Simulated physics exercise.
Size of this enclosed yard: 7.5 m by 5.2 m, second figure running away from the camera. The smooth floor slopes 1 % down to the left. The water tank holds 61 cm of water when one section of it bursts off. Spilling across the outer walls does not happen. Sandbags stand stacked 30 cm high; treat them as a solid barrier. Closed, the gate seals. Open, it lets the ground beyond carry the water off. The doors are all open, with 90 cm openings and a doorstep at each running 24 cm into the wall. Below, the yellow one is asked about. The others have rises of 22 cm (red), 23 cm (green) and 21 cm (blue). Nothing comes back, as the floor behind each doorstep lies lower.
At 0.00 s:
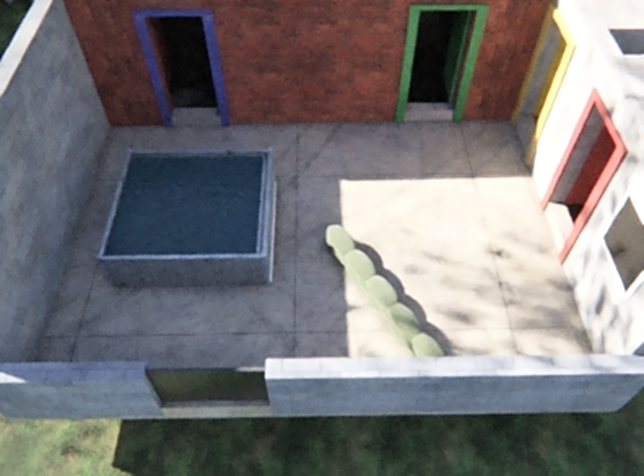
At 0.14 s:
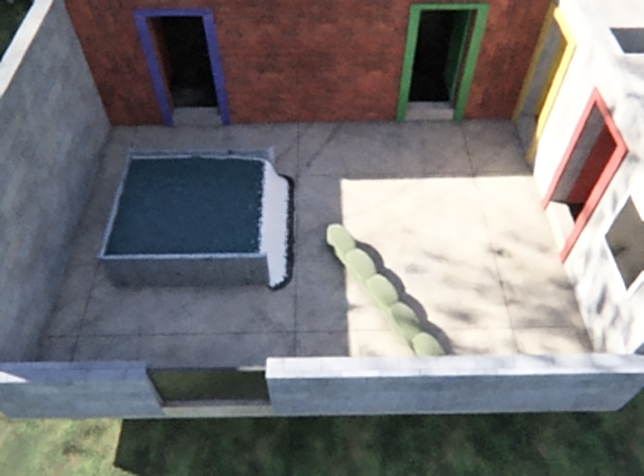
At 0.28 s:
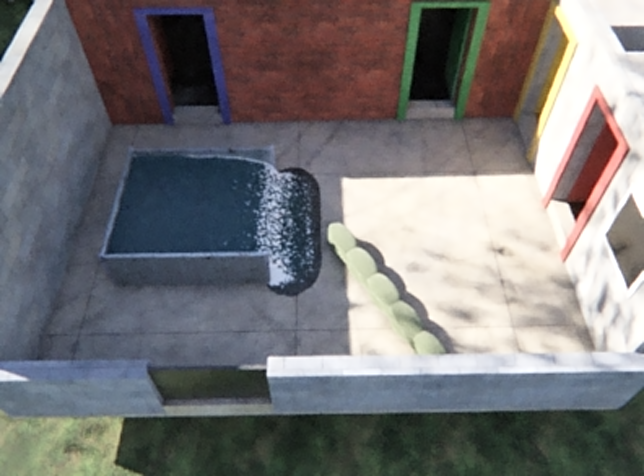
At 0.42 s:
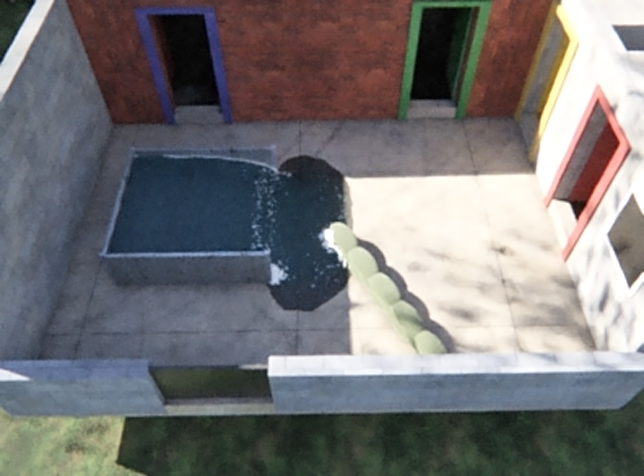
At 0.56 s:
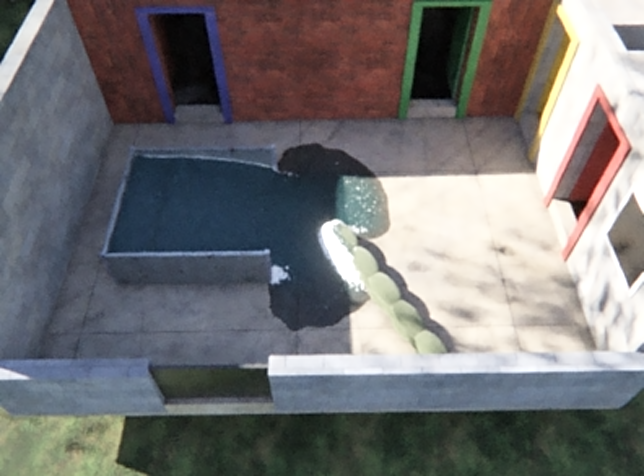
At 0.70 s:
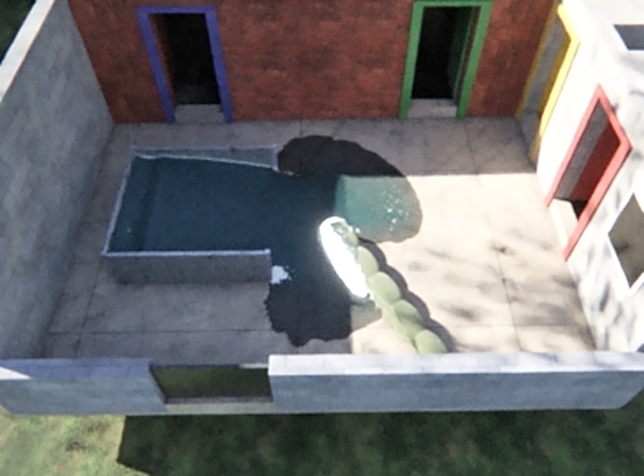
To begin with, a full water tank stands still in a walled yard with coloured doorways and a slanting row of sandbags. Its right side gives way and water pours out, foaming onto the floor. The dark pool spreads, strikes the sandbags in white froth and fans out around their upper end.
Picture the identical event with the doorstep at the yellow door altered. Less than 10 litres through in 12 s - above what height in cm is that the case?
Above about 27 cm.
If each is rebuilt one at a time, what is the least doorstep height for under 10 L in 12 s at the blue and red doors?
You'd want some 9.5 cm at blue and some 14.0 cm at red.
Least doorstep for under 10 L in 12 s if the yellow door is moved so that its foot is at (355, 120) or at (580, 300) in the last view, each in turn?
Around 10.5 and 10.0 cm respectively.
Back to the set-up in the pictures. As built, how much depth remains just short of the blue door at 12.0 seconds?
It works out to about 12.5 centimetres deep.
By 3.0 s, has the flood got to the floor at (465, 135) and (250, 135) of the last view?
Note: Point one reached; point two not yet reached.
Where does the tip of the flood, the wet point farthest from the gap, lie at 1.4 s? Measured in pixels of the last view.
Around pixel (535, 185).
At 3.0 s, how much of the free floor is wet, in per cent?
Roughly 65 percent of the floor is wet.
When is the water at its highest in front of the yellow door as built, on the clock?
Peak time: About 3.0 s.
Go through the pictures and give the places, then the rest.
The water tank at (193, 203) is whole and still, 61 cm deep; the yellow door at (538, 96) is dry, in the first picture.
The gap is at (269, 220), the front 0.3 m out at (285, 279); the back of the water tank holds 61 cm, in the second picture.
The gap is at (270, 219), the front 0.7 m out at (314, 271); the back of the water tank holds 61 cm, in the third picture.
The gap is at (271, 220), the front 1.2 m out at (347, 270); the back of the water tank holds 61 cm, in the fourth picture.
Water pours out at (271, 220) and has run 1.8 m, to (384, 228); about 8 cm deep outside, 61 cm at the back, in the fifth picture.
The gap is at (272, 219), the front 2.3 m out at (417, 218); the back of the water tank holds 58 cm; the yellow door at (542, 92), 4.8 m from the gap, is still 2.5 m from the nearest water, in the sixth picture.
After 1.4 s water covers 40 % of the floor, deepest (38 cm) near (331, 250); it has not reached the yellow door.
After 3.0 s water covers 65 % of the floor, deepest (33 cm) near (508, 134); 33 cm at the yellow door, 5 litres in over its 25 cm doorstep.
After 12.0 s water covers 95 % of the floor, deepest (14 cm) near (64, 284); 8 cm at the yellow door, 16 litres in over its 25 cm doorstep.
At the yellow door as built, the water arrived by 1.9 s and peaked near 33 cm at 3.0 s.
Run again over the same 12 s with other heights there, 28 litres in over 22 cm, 5 litres over 30 cm. The limit of 10 litres is kept from about 27 cm up.
